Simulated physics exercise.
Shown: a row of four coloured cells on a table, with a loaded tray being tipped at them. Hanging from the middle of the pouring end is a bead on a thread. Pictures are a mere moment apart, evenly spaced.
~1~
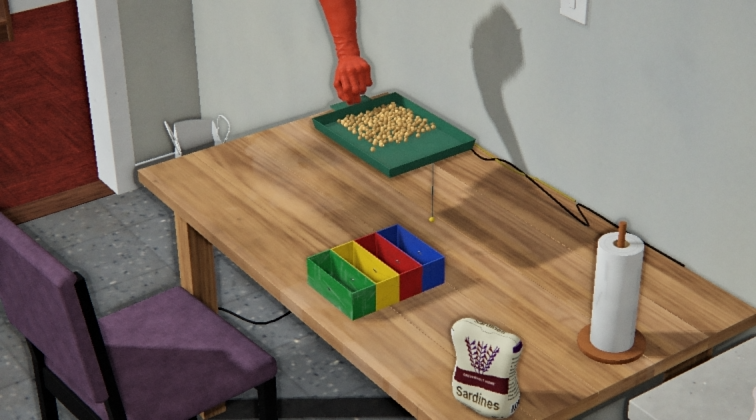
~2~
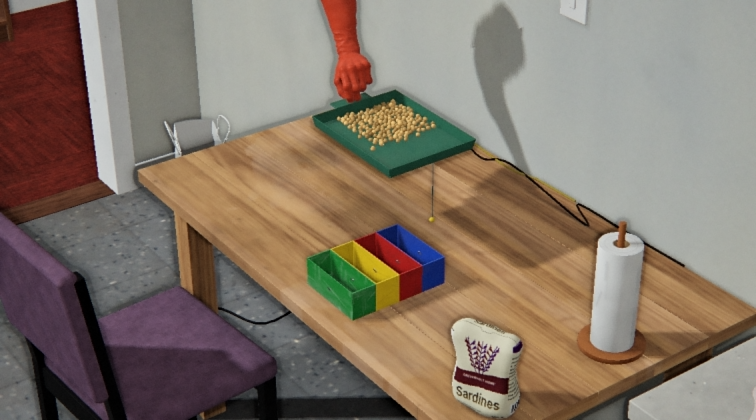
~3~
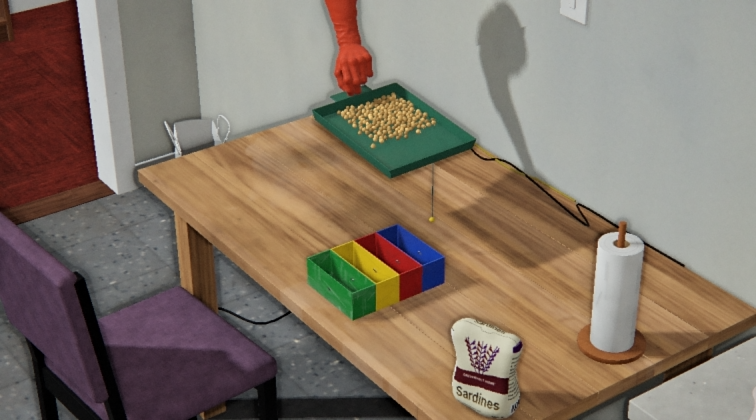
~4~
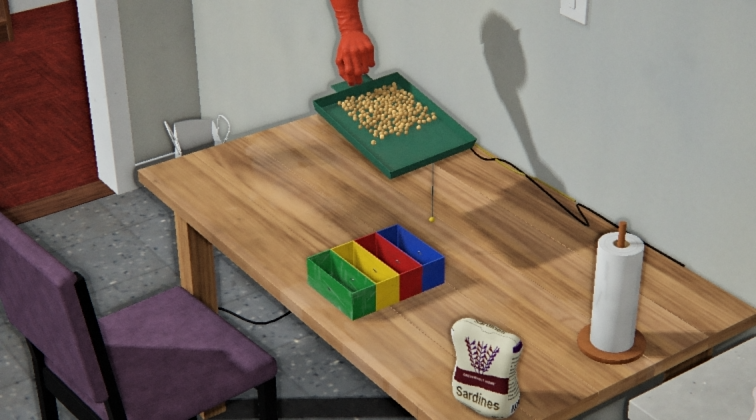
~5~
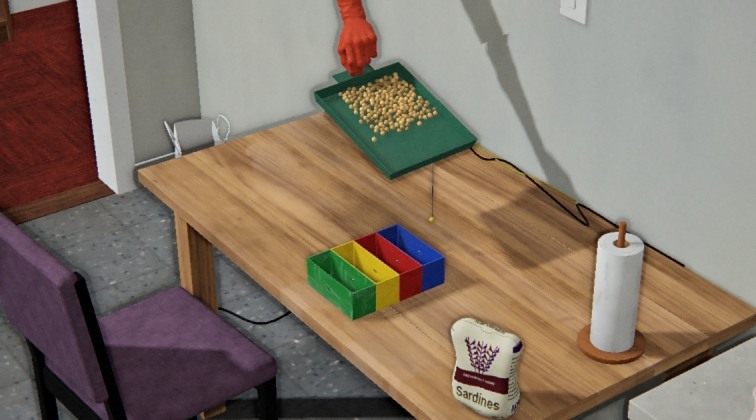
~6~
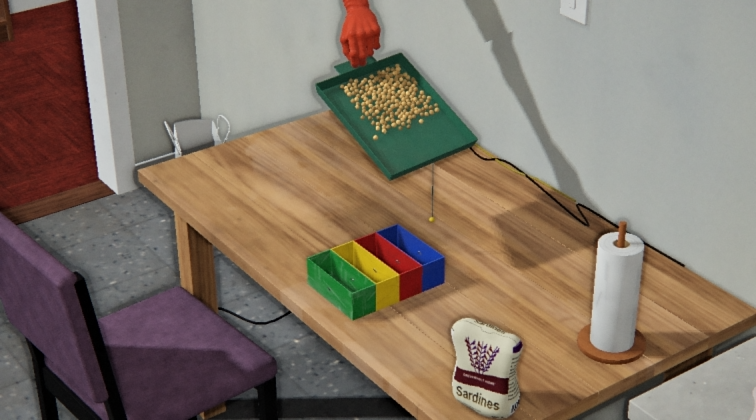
A green tray of dried chickpeas, gripped at its far end by a red-gloved hand, starts nearly flat above a wooden table with green, yellow, red and blue cells. The hand raises that end gradually, then more steeply, while the near edge slants lower at its left corner and the chickpeas remain heaped on the tray.
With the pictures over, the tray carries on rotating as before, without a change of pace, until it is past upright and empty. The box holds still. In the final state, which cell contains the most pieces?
The blue one contains the most.
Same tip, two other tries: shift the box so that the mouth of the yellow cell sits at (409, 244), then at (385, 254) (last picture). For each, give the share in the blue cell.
Roughly 20% on the first try and 20% on the second.
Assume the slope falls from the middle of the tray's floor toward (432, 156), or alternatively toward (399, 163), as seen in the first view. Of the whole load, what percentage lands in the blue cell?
Case one near 0 %; case two near 60 %.
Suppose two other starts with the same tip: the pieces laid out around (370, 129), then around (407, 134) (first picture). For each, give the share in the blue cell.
Roughly 40 % and then 30 %.
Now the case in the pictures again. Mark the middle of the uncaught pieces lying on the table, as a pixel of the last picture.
Roughly at (465, 275).
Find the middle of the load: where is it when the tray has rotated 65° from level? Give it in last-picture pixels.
Roughly at (424, 163).
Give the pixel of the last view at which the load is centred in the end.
I'd put the middle somewhere around (432, 276).
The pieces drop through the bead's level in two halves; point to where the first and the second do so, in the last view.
First close to (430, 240), next close to (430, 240).
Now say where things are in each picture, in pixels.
In the first frame, corners of the pouring end (390, 167) and (473, 139), level; middle of the load (385, 124), dried chickpeas; bead on its thread (432, 220); green cell (364, 300); yellow cell (387, 290); red cell (411, 281); blue cell (433, 272).
In the second frame, corners of the pouring end (390, 168) and (473, 139), level; middle of the load (385, 122).
In the third frame, corners of the pouring end (391, 169) and (473, 139), tipped barely, lowest at the left corner; middle of the load (385, 117).
In the fourth frame, corners of the pouring end (391, 170) and (474, 138), tipped a little, lowest at the left corner; middle of the load (386, 110).
In the fifth frame, corners of the pouring end (391, 171) and (474, 138), tipped clearly, lowest at the left corner; middle of the load (387, 103).
In the sixth frame, corners of the pouring end (392, 173) and (475, 138), tipped clearly, lowest at the left corner; middle of the load (389, 97); green cell (364, 300); yellow cell (387, 290); red cell (411, 281); blue cell (433, 272).
Just after the last frame, tray tipped steeply; the larger part on the tray; roughly a quarter falling or outside the box.
A moment on, tray tipped past a quarter turn; roughly half on the tray; about a tenth in the blue cell; about a tenth in the red cell; just a few in the yellow cell; roughly a third falling or outside the box.
Further on, tray tipped past a quarter turn; roughly a third in the blue cell; about a tenth in the red cell; just a few in the yellow cell; roughly half falling or outside the box.
When it is over, tray tipped past a quarter turn; roughly a third in the blue cell; about a tenth in the red cell; just a few in the yellow cell; not one in the green cell; roughly half outside the box.
